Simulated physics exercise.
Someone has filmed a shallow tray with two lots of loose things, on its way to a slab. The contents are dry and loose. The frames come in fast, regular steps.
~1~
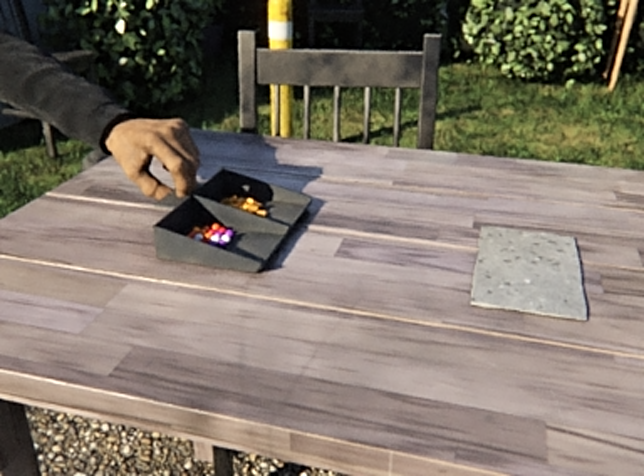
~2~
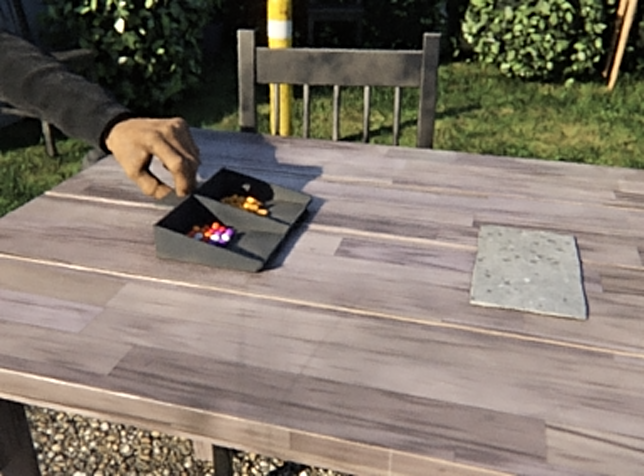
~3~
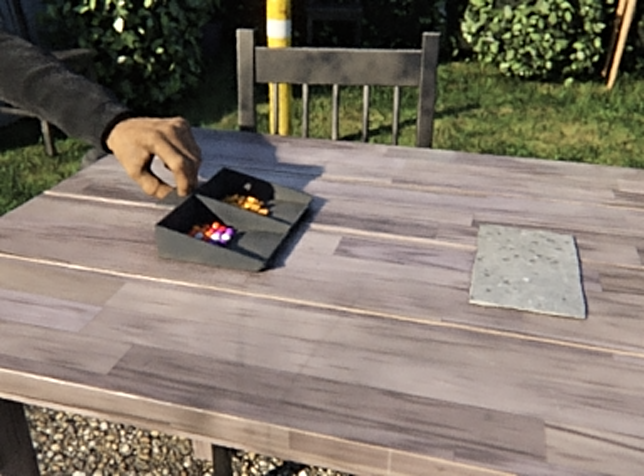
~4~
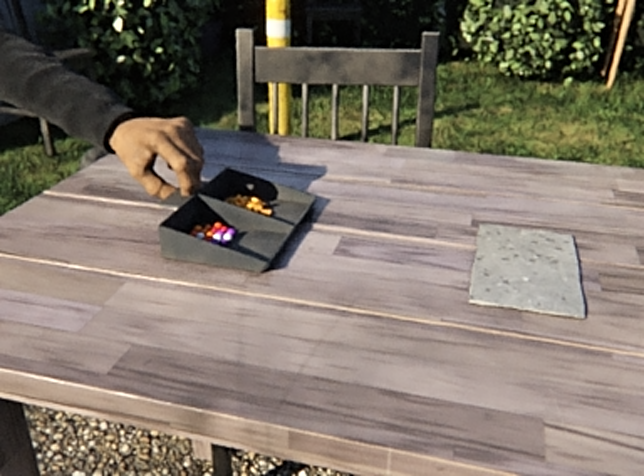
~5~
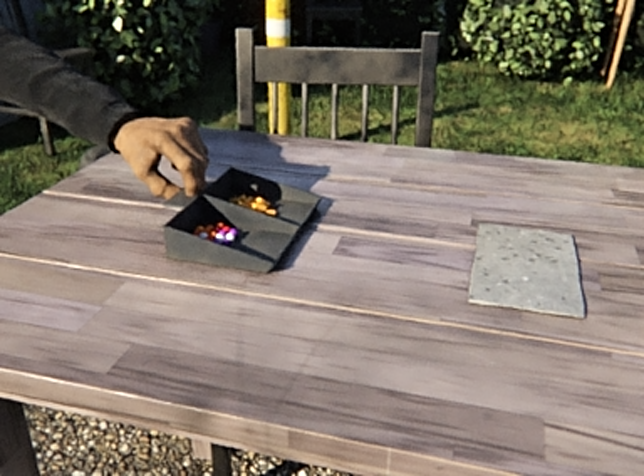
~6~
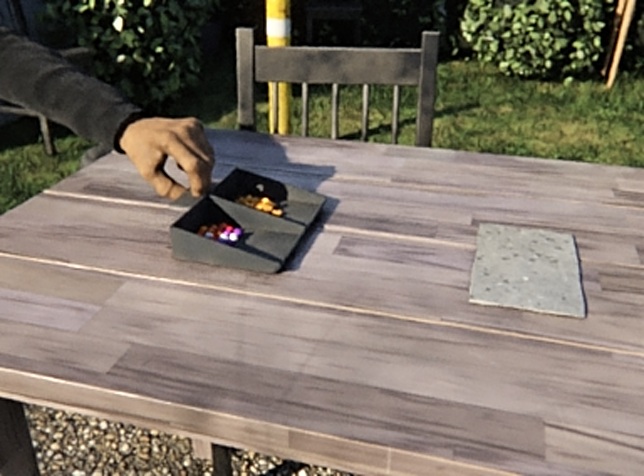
A dark two-part tray holding small pink, purple and orange pieces nearest the viewer and orange-brown bits behind sits at the left of a weathered wooden garden table, seen from slightly above. A dark-sleeved hand reaches in from the left beside it, and a speckled grey slab lies at right, before a chair, yellow post and grass. Barely moving at first, tray and hand slide slightly rightward together.
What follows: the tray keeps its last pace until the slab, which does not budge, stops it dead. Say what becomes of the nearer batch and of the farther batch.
Here the nearer batch keeps within its part, and the farther batch keeps within its part.
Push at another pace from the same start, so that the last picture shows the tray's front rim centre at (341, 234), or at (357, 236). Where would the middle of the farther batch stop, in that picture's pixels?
Around (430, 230) in the first try, (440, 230) in the second.
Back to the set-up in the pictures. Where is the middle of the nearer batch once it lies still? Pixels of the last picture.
Close to (409, 263).
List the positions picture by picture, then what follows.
Front rim (290, 230), at rest; slab (528, 286); nearer batch (209, 237), a few round plastic beads; farther batch (242, 210), some small crackers, in the first frame.
Front rim (290, 229), hardly any of the way covered; farther batch (242, 209), in the second frame.
Front rim (291, 229), hardly any of the way covered; nearer batch (209, 236), in the third frame.
Front rim (295, 229), hardly any of the way covered; farther batch (246, 209), in the fourth frame.
Front rim (300, 229), about a tenth of the way covered; nearer batch (213, 236), in the fifth frame.
Front rim (306, 230), about a tenth of the way covered; slab (526, 284); nearer batch (219, 236); farther batch (256, 210), in the sixth frame.
Then, 0.67 s later than the last frame, tray still sliding, front rim near (382, 239); nearer batch all inside; farther batch all inside.
Then, 1.44 s later than the last frame, tray stopped at the slab; nearer batch all inside; farther batch all inside.
When it is over, tray stopped at the slab; nearer batch all inside, moved towards the front rim; farther batch all inside.
